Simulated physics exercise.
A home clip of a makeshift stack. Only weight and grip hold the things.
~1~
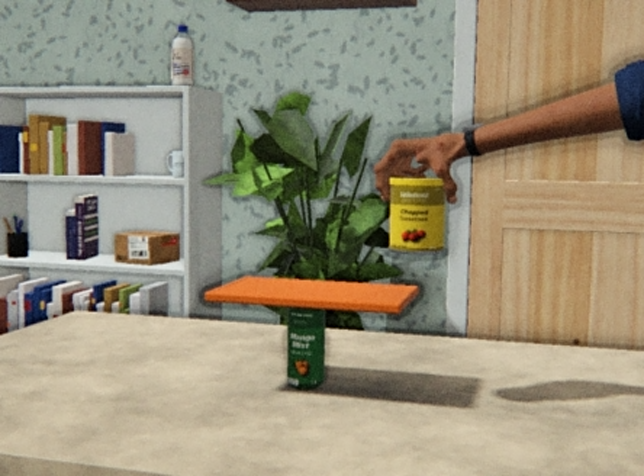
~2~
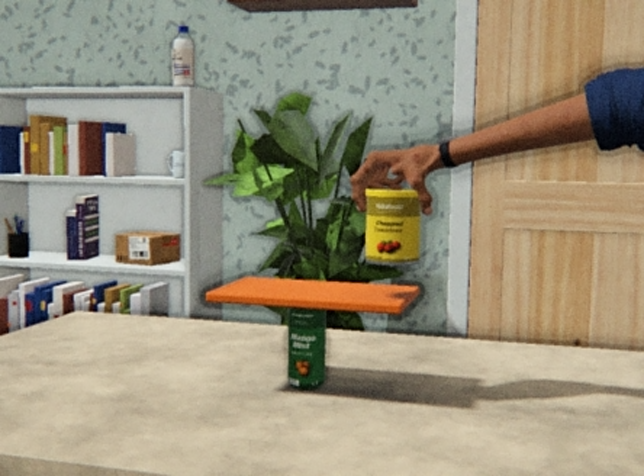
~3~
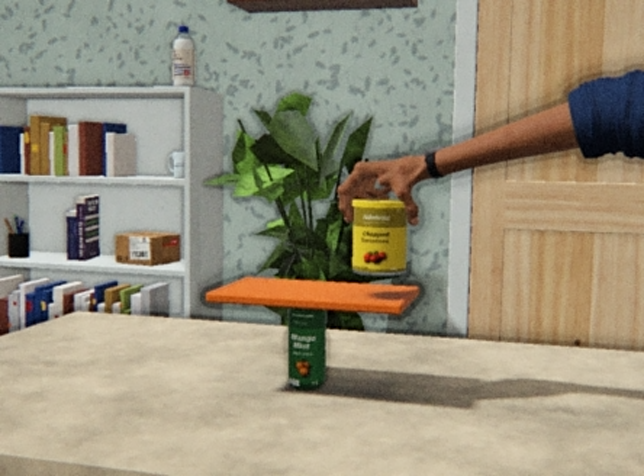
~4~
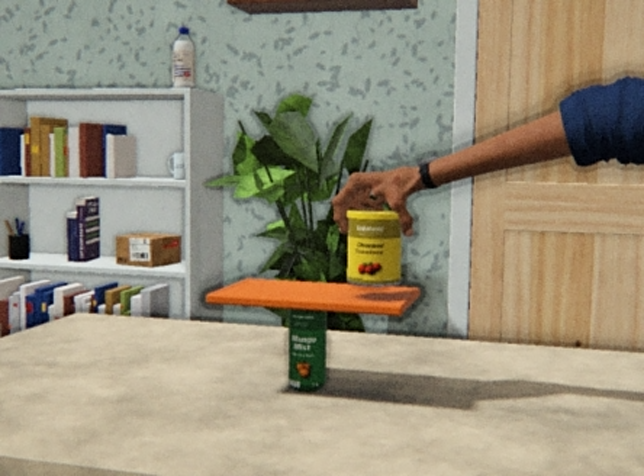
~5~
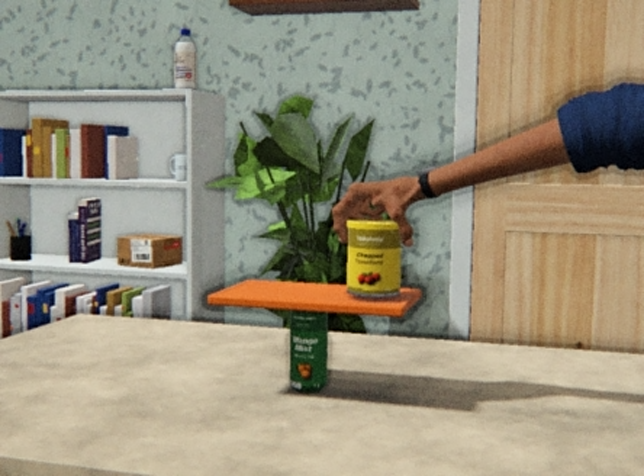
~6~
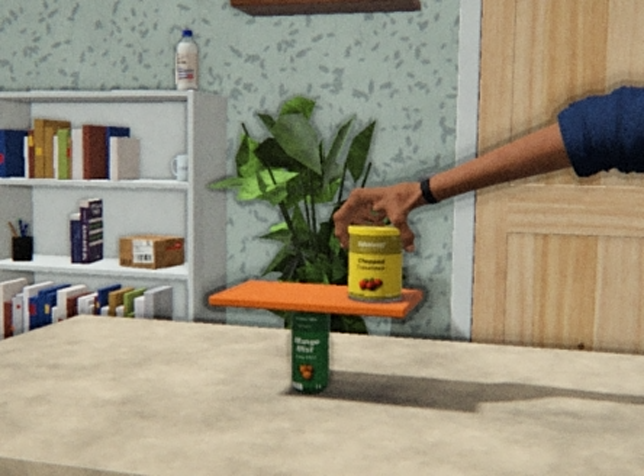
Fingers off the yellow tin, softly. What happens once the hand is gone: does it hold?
Here the stack gives way.
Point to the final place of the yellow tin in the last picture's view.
At about (472, 388).
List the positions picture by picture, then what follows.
On its way; yellow tin (417, 216); green can (306, 342), in the first frame.
On its way; yellow tin (393, 226); green can (307, 343), in the second frame.
On its way; yellow tin (380, 236); green can (307, 343), in the third frame.
On its way; yellow tin (375, 248); green can (308, 344), in the fourth frame.
On its way; yellow tin (374, 257); green can (309, 346), in the fifth frame.
In place under the hand; yellow tin (376, 263); green can (310, 347), in the sixth frame.
Then, 0.30 s past the last view, yellow tin now fallen; orange lid rocked 48° from its first pose.
Then, 0.40 s past the last view, orange lid on its side.
Then, 0.70 s past the last view, yellow tin resting near (471, 388).
Then, 1.10 s past the last view, orange lid now fallen.
Finally, fallen, yellow tin and orange lid; green can still in place. Final places as the last picture's camera would see them, yellow tin near (471, 388). The stack loses its balance.
